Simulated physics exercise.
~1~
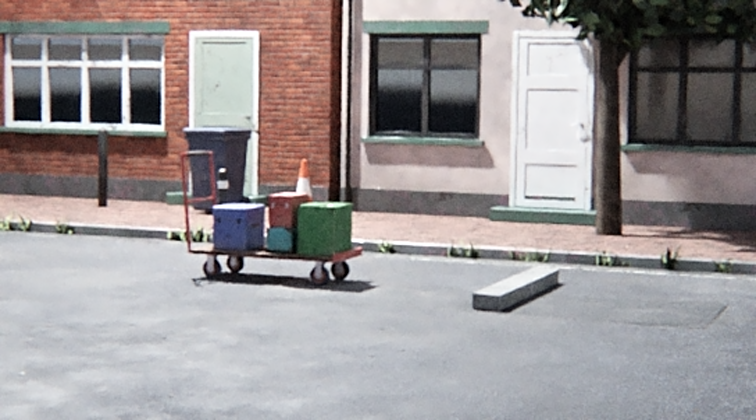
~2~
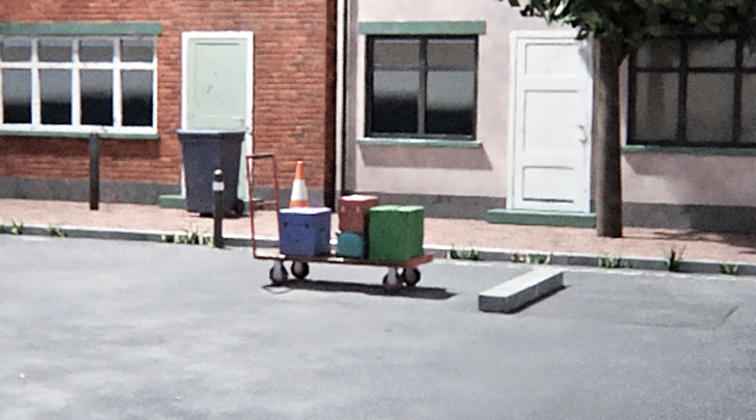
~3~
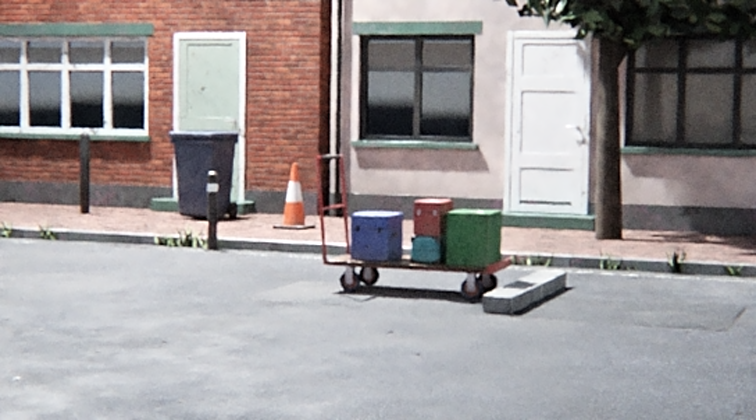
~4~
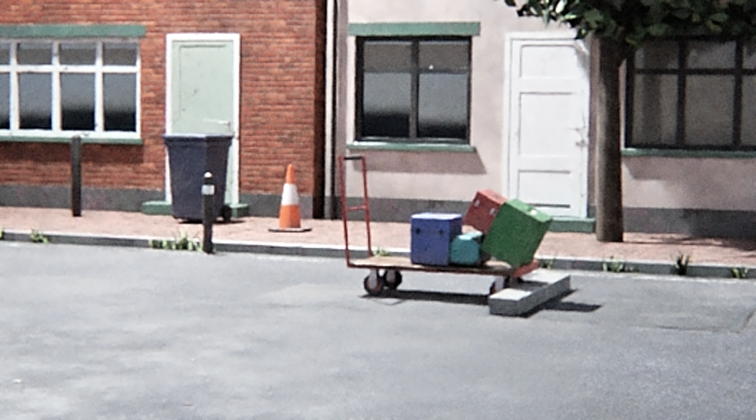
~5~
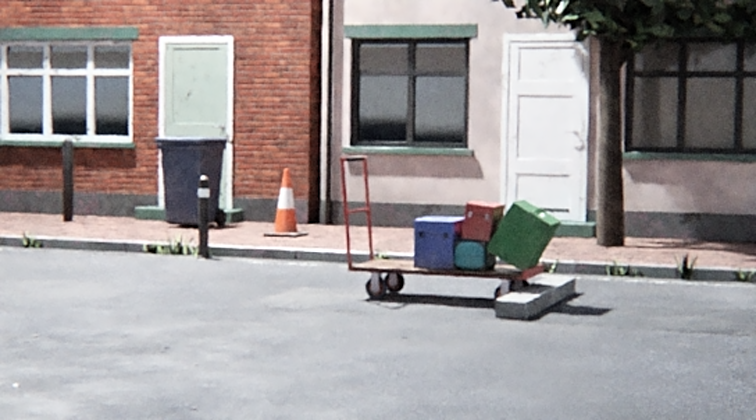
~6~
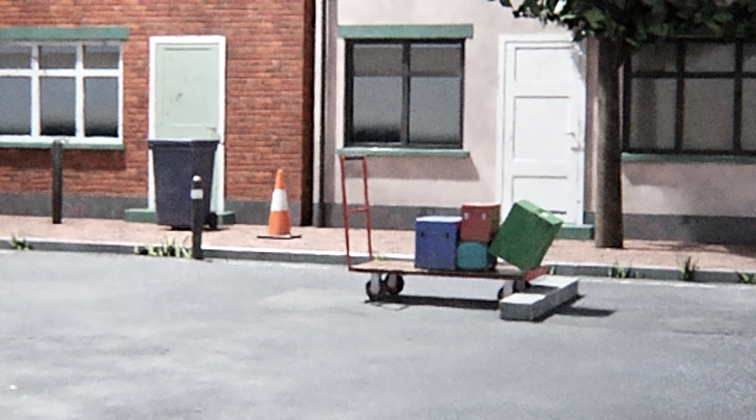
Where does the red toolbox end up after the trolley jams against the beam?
It stays on the trolley's deck, tipping forward for a moment and then settling upright behind the leaning green parcel.
